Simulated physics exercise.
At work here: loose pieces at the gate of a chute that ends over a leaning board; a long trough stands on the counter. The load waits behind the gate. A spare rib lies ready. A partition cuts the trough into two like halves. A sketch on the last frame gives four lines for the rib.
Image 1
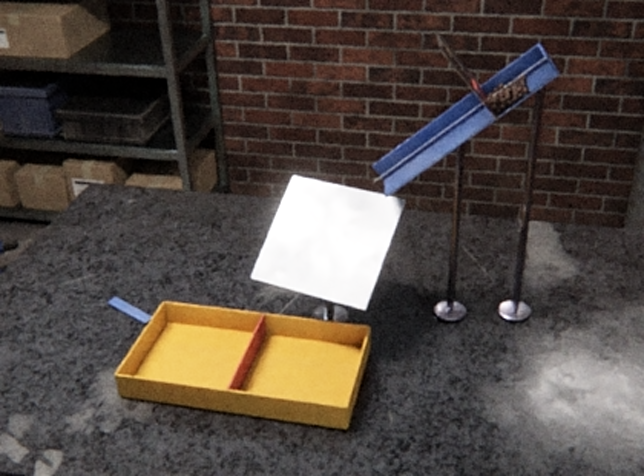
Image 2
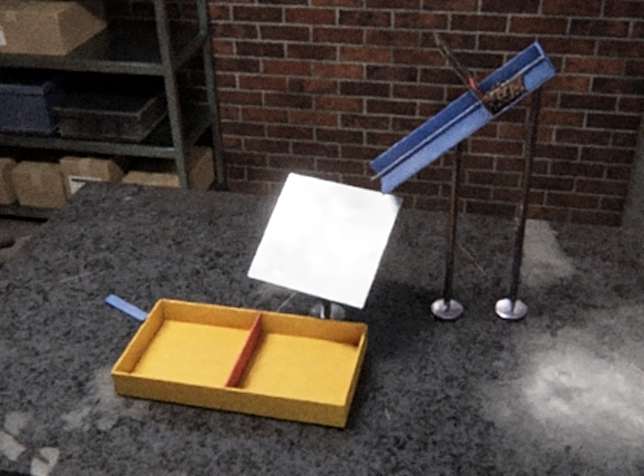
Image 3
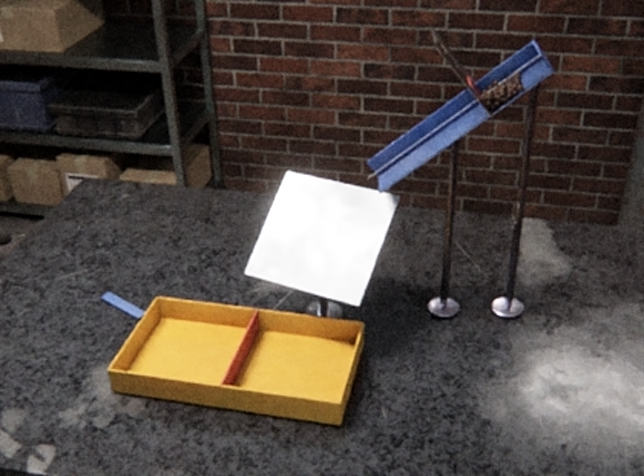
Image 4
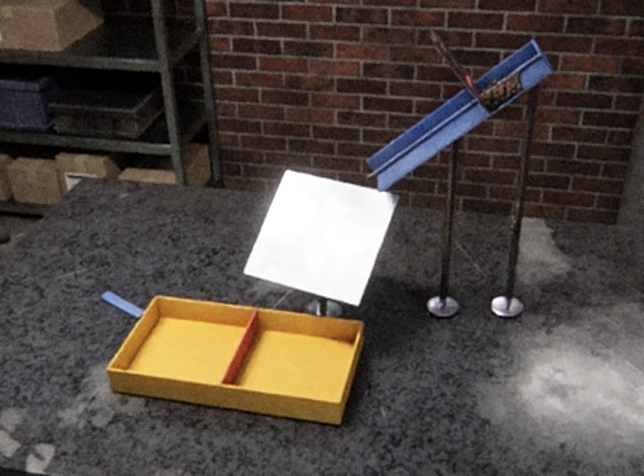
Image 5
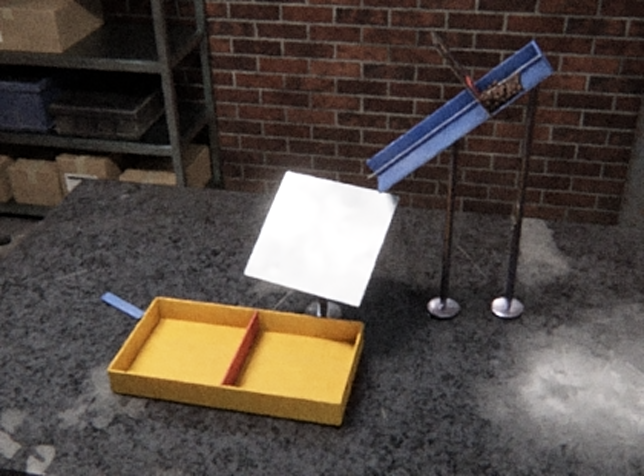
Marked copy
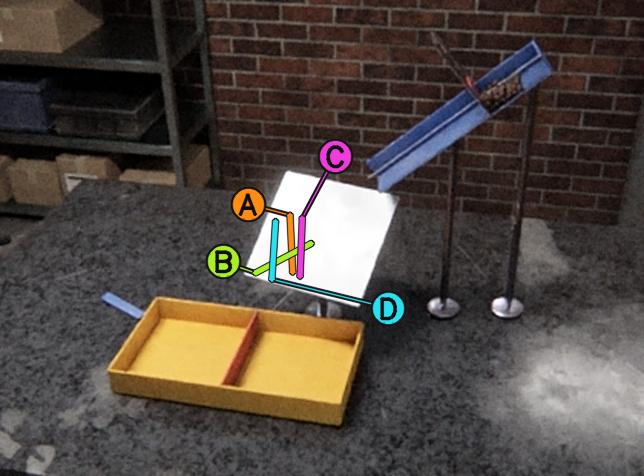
A blue chute holds small brown pieces above a white board and yellow tray, barely shifting.
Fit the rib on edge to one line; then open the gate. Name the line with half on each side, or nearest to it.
Go for B.
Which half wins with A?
Right.
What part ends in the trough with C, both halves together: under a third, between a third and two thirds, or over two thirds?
Line C gives over two thirds.
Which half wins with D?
Right.
On the marked copy, line A from (290, 215) to (292, 272); line B from (311, 243) to (255, 272); line C from (302, 218) to (300, 276); line D from (275, 221) to (271, 279).
For line A, of what is caught, a small share in the left half, all but a few in the right.
For line B, of what is caught, close to two thirds in the left half, close to a third in the right.
For line C, of what is caught, none at all in the left half, the whole lot in the right.
For line D, of what is caught, only a few in the left half, all but a few in the right.
